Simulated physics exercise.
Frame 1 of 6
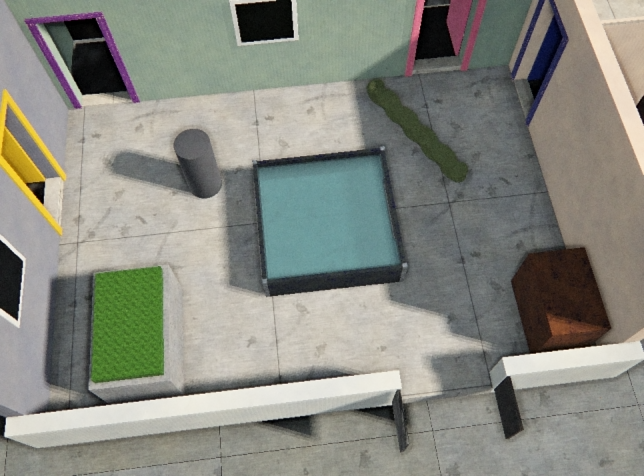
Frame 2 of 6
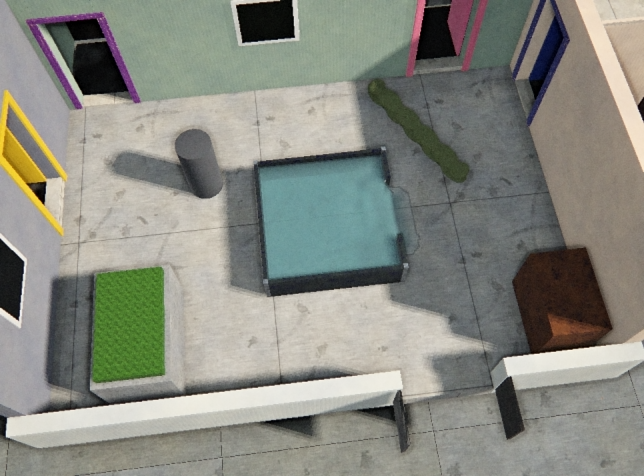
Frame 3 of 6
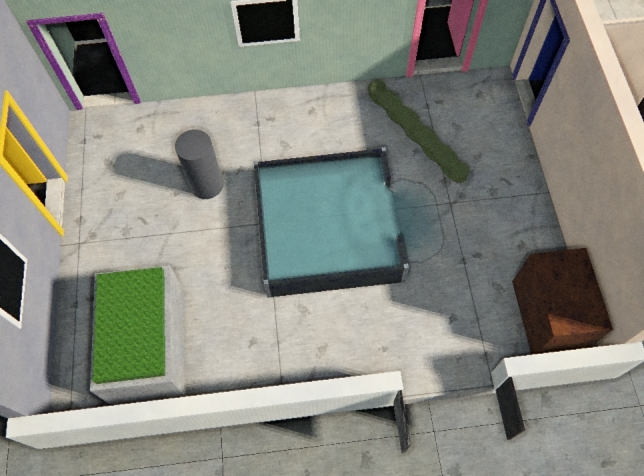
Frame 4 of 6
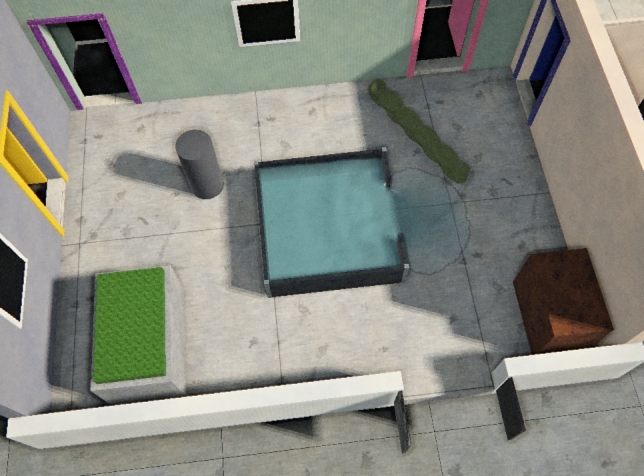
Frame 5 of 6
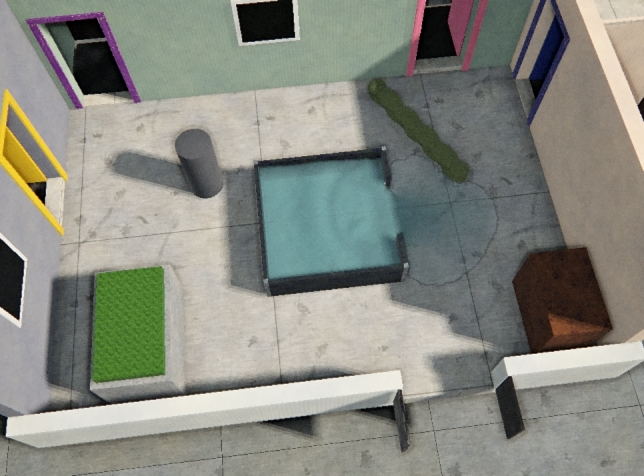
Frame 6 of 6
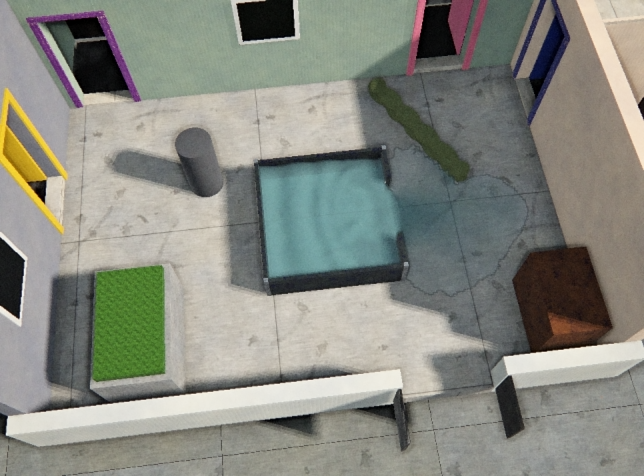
Water pours through a gap in the tank's right side and spreads across the courtyard floor.
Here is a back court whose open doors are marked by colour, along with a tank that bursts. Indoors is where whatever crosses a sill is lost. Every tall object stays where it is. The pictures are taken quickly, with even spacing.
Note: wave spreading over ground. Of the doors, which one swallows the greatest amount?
The blue door swallows the most.
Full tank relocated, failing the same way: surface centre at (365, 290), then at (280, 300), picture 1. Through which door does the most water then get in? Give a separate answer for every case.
Case one: The blue door; case two: The blue door.
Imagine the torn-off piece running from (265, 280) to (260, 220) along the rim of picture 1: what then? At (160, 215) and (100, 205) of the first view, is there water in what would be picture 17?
The first spot is soaked through and the second is soaked through.
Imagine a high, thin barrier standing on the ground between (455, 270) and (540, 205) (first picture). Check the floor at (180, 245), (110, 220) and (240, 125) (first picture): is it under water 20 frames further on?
Taking the points in order, they are spared, spared and spared.
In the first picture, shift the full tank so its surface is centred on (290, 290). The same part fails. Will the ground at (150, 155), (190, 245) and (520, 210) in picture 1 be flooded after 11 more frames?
Result, in order: Unaffected; unaffected; affected.
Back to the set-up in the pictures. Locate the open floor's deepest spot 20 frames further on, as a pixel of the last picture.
Point to roughly (597, 345).
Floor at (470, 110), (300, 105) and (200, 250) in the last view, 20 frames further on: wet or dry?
In turn: Under water, awash, not flooded.
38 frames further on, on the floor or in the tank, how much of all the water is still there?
96 %.
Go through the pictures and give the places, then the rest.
The first picture shows the water tank at (327, 215) is whole and still.
In the second picture, water pours out at (390, 217) and has run to (409, 250).
In the third picture, the front is at (438, 241), out from the gap at (390, 218).
In the fourth picture, water pours out at (391, 218) and has run to (463, 231).
In the fifth picture, the front is at (490, 207), out from the gap at (390, 217).
In the sixth picture, the front is at (522, 213), out from the gap at (390, 216).
A moment on, water covers 15 % of the floor; purple door not reached, yellow door not reached, pink door not reached, blue door not reached.
Next, water covers 25 % of the floor; purple door not reached, yellow door not reached, pink door not reached, blue door wet at the sill, nothing in.
Then, water covers 35 % of the floor; purple door not reached, yellow door not reached, pink door wet at the sill, nothing in, blue door wet at the sill, nothing in.
Later, water covers 55 % of the floor; purple door not reached, yellow door not reached, pink door wet at the sill, nothing in, blue door a trickle in.
In the end, water covers 75 % of the floor; purple door wet at the sill, nothing in, yellow door not reached, pink door wet at the sill, nothing in, blue door some in; the blue door has let in the most.
